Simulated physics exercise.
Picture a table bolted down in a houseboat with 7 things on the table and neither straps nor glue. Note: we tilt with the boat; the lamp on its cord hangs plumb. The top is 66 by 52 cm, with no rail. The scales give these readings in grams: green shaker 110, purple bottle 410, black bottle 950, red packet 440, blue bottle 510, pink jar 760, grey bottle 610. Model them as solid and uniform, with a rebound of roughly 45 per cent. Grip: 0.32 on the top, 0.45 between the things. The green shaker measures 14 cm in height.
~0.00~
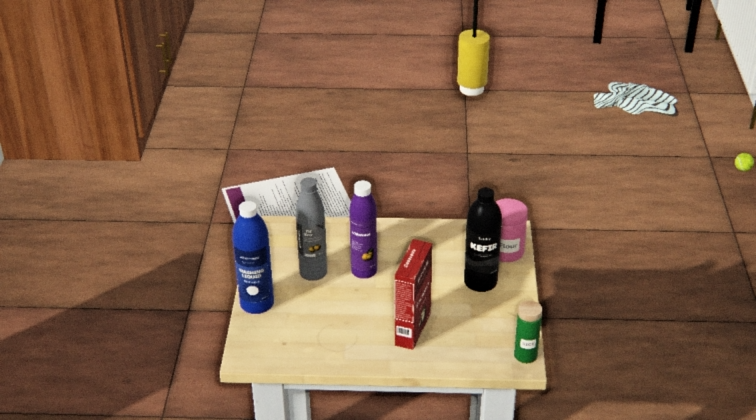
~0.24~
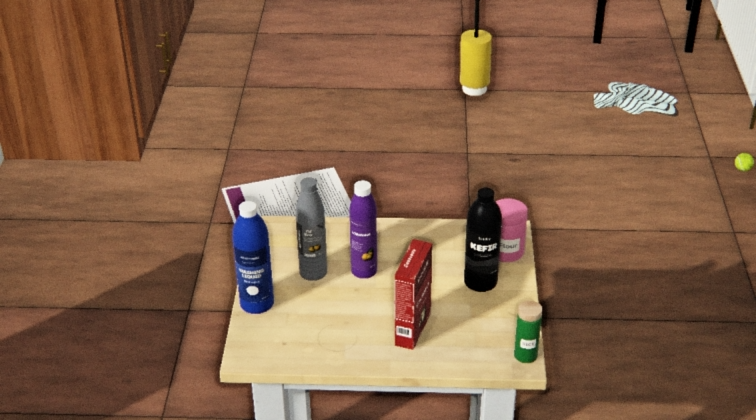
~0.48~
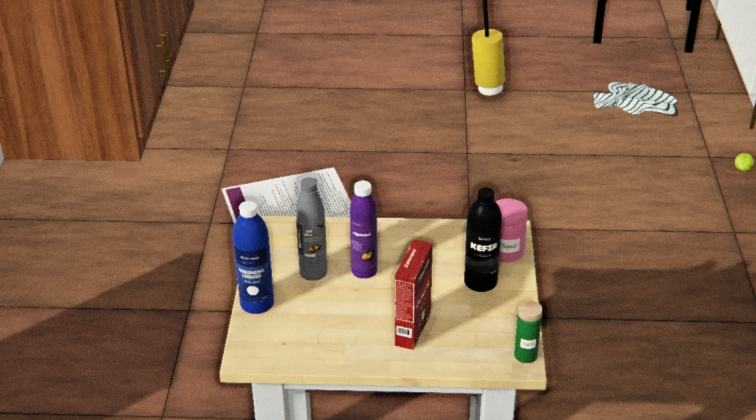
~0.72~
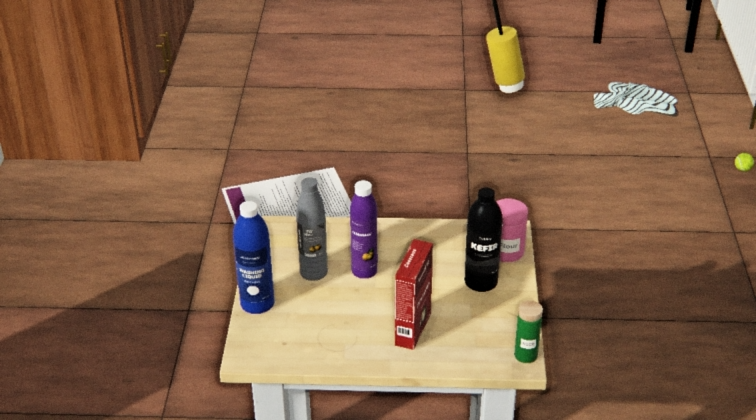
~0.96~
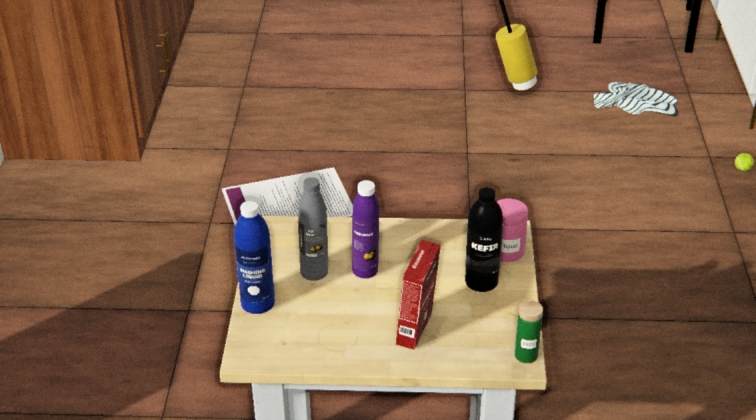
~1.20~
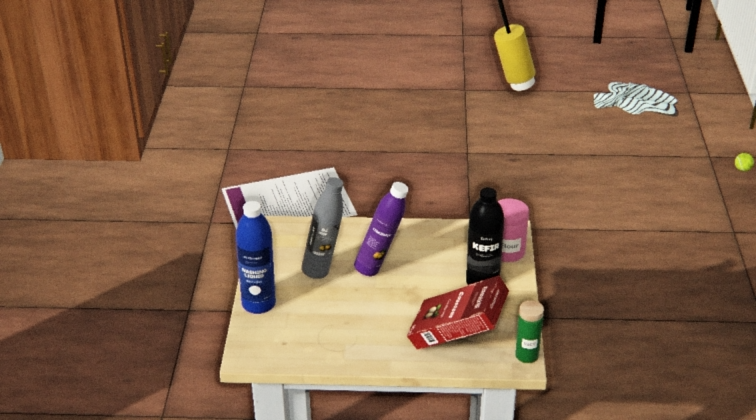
A small wooden table holding bottles, a jar and a red packet, a yellow lamp swinging right before several items lean right.
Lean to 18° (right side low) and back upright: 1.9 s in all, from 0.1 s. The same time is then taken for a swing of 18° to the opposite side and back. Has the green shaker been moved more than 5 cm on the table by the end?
Yes.
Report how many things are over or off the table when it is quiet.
That makes 5.
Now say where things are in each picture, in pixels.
The first picture shows boat level; green shaker (528, 332); purple bottle (363, 229).
The second picture shows heel 1°, right side down; red packet (413, 295); blue bottle (253, 256).
The third picture shows heel 6°, right side down; pink jar (508, 231); grey bottle (311, 229).
The fourth picture shows heel 13°, right side down; purple bottle (364, 229); black bottle (484, 238).
The fifth picture shows heel 18°, right side down; red packet (418, 295) tipped 5° from how it sat; blue bottle (254, 256).
The sixth picture shows heel 17°, right side down; green shaker (529, 332); pink jar (509, 230).
After 1.70 s, heel 4°, right side down; green shaker and black bottle now off the table; purple bottle on its side; red packet on its side.
After 2.80 s, heel 17°, left side down; purple bottle on its side; red packet on its side; grey bottle on its side.
By the end (4.4 s), off the table, green shaker, purple bottle and black bottle; tipped over on the table, red packet and grey bottle; the other 2 in place, give or take 5 cm.
